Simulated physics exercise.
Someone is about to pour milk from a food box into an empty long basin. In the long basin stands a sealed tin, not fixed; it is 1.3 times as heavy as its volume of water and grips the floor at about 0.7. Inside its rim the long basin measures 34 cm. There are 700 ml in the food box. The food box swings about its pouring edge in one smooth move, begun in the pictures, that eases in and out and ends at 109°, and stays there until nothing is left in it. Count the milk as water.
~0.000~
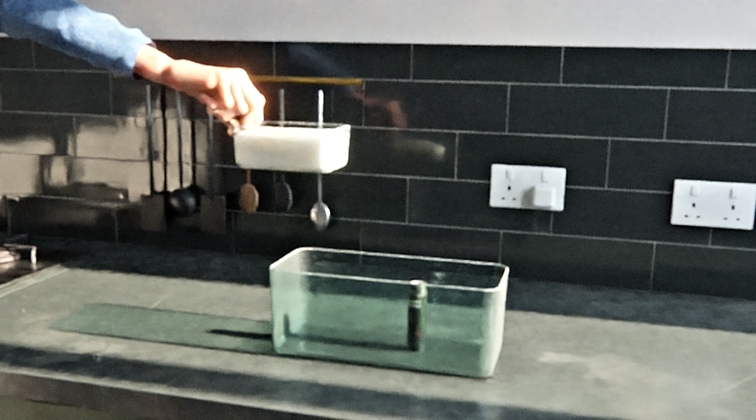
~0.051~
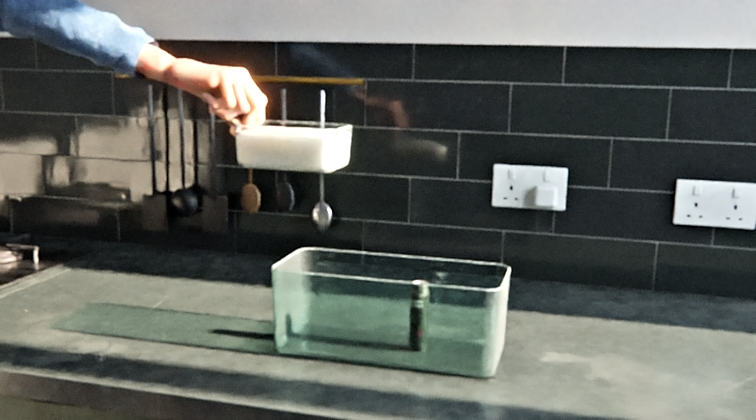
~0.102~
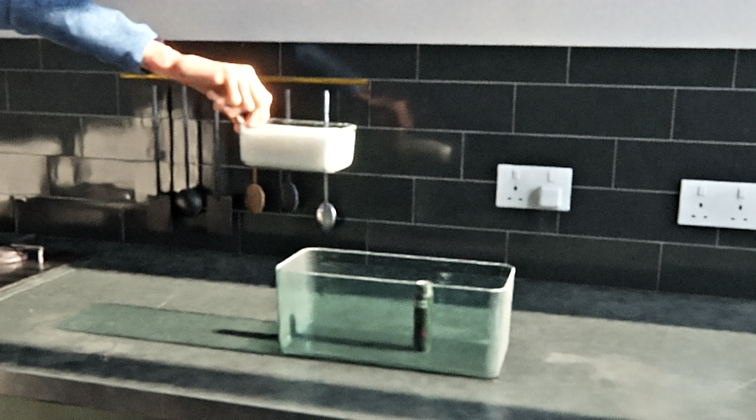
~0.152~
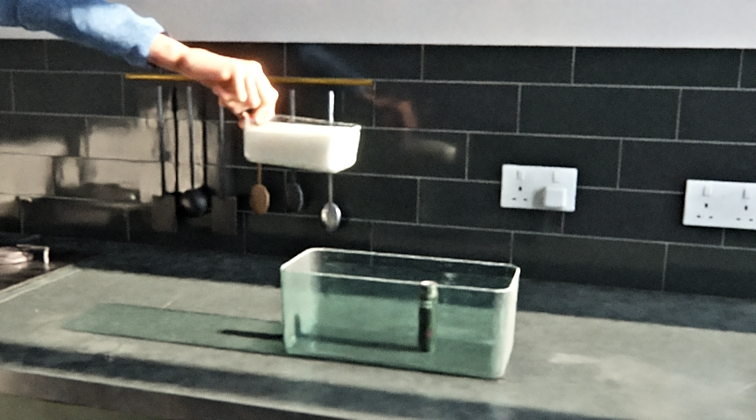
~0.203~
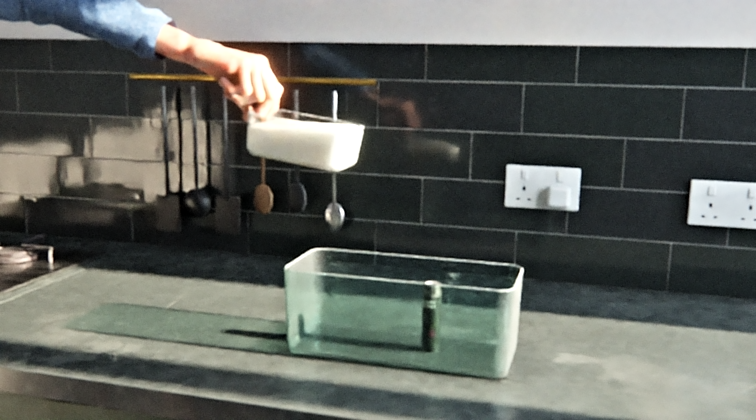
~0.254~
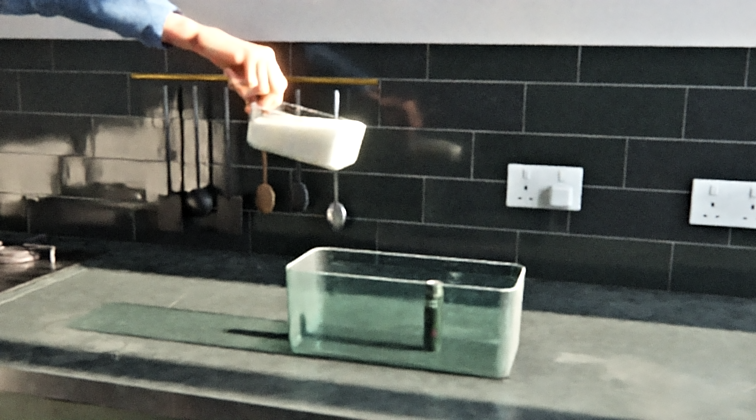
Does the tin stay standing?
The tin remains upright.
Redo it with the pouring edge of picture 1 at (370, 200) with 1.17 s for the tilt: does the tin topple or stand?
Then it stays up.
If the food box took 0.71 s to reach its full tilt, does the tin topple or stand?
Then it remains upright.
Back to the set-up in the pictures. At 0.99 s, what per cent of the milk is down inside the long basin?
About 76 per cent.
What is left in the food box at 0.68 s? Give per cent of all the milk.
Near 34 in a hundred.
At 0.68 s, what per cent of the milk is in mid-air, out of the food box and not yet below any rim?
Near 54 in a hundred.
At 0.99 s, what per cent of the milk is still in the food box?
Some 4 per cent.
After 0.68 s the tilt is 68° and 34 per cent is still to pour; the tin stands where it began.
After 0.99 s the tilt is 103° and 4 per cent is still to pour; the tin stands where it began.
After 1.32 s the tilt is 109° and 0 per cent is still to pour; the tin stands where it began.
After 1.67 s the tilt is 109° and 0 per cent is still to pour; the tin stands where it began.
In the end the tin stands where it began.
